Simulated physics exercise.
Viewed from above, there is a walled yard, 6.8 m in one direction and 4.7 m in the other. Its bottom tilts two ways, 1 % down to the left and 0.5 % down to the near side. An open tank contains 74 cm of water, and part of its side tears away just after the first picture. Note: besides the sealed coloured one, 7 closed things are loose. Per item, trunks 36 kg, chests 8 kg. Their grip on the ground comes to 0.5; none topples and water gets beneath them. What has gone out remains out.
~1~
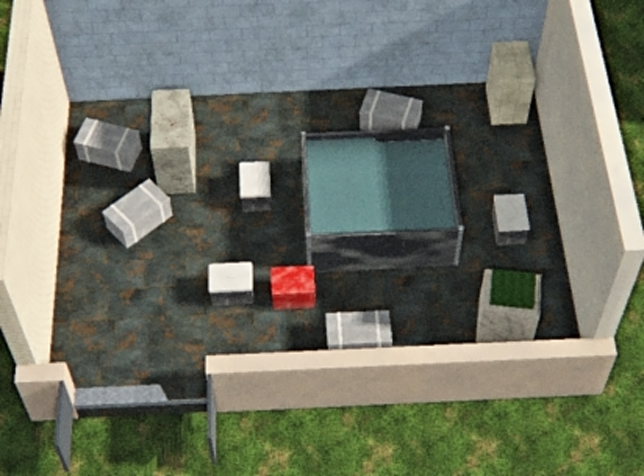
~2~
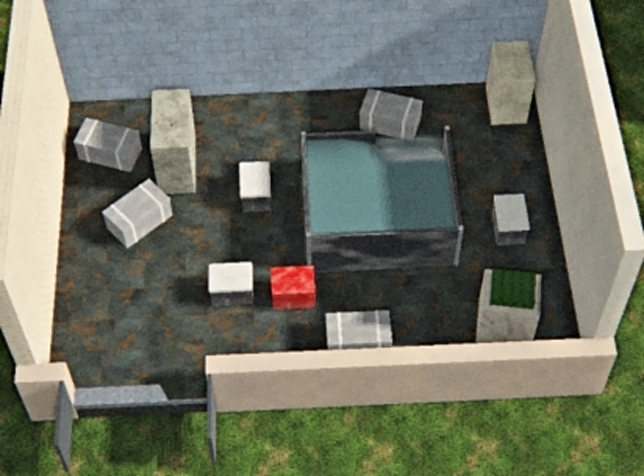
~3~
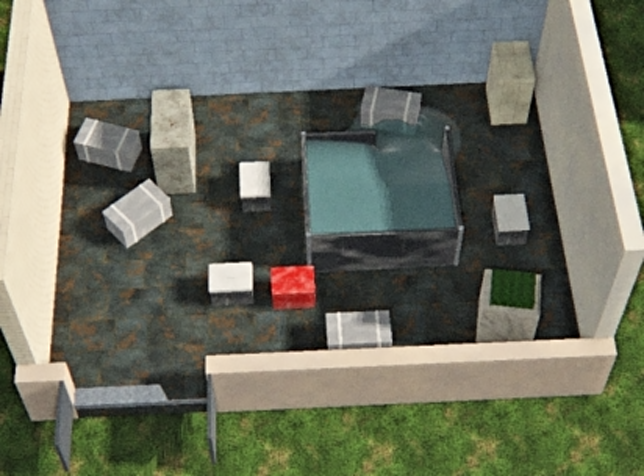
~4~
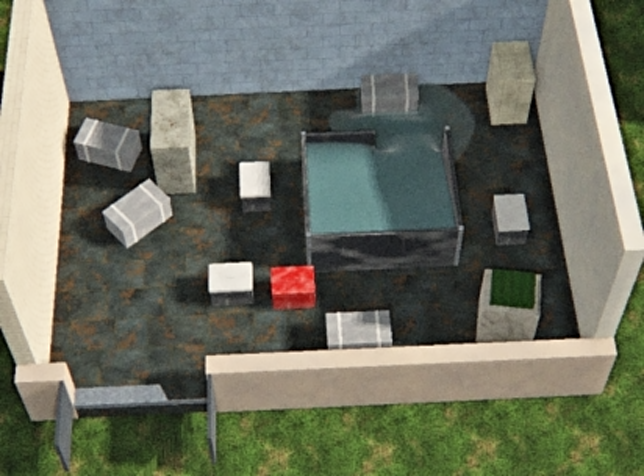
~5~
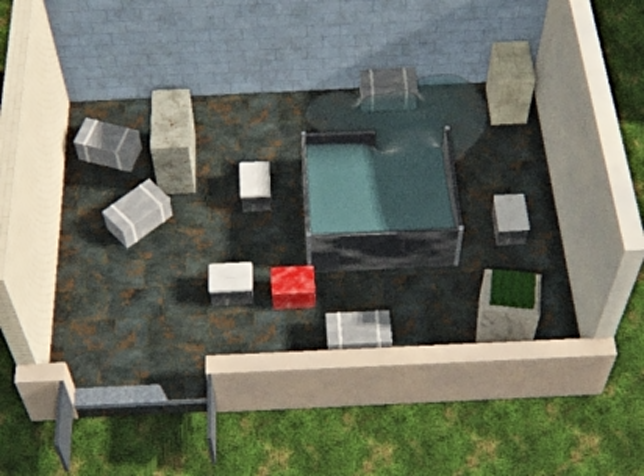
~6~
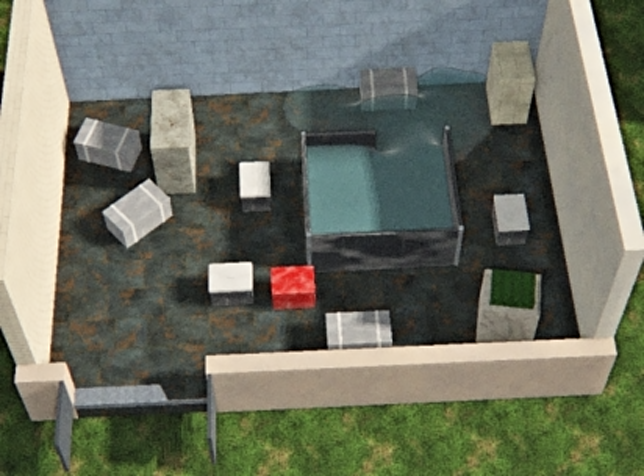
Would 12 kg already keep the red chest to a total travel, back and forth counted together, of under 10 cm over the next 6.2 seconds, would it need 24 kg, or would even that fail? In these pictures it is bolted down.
Most likely just the heavier pick works.
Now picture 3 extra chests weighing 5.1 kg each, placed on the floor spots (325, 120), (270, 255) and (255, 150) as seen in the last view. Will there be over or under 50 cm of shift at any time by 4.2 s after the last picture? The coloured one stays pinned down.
Taking them one by one: Above the mark; below the mark; above the mark.
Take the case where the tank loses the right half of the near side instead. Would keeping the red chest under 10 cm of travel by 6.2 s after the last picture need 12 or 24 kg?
In that case no choice suffices.
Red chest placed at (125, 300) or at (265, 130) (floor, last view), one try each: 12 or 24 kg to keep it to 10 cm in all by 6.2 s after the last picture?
At the first place you need the bigger mass, and at the second nothing works.
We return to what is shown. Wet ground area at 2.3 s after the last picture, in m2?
About 19 m2 is covered.
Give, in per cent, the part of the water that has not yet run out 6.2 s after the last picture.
I'd say some 94 percent hasn't gone yet.
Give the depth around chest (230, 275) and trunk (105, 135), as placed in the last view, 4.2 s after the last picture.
Roughly 3 and 6 cm.
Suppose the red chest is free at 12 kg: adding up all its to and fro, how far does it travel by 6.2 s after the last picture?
Total path: Roughly 120 cm.
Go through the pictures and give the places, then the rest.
The first frame shows the red chest at (293, 280) rests on the ground; water covers 3.1 m2; 0 of 8 have shifted.
The second frame shows the red chest at (293, 280) rests on the ground; water covers 3.6 m2; 0 of 8 have shifted.
The third frame shows the red chest at (293, 280) rests on the ground; 4.2 m2 under water; 1 of 8 have shifted.
The fourth frame shows the red chest at (293, 280) rests on the ground; 5.0 m2 under water; 1 of 8 have shifted.
The fifth frame shows the red chest at (293, 280) rests on the ground; 5.8 m2 under water; 1 of 8 have shifted.
The sixth frame shows the red chest at (293, 280), on the bottom; 6.5 m2 under water; 1 of 8 have shifted.
Then, 0.6 s after the last picture the red chest would be 0 cm from its start with 12 kg and 0 cm from its start with 24 kg; 0 cm of water round it then.
Then, 2.3 s after the last picture the red chest would be 0 cm from its start with 12 kg and 0 cm from its start with 24 kg; 0 cm of water round it then.
Then, 4.2 s after the last picture the red chest would be 0 cm from its start with 12 kg and 0 cm from its start with 24 kg; 4 cm of water round it then.
Then, 6.2 s after the last picture the red chest would be 113 cm from its start with 12 kg and 1 cm from its start with 24 kg; 5 cm of water round it then.
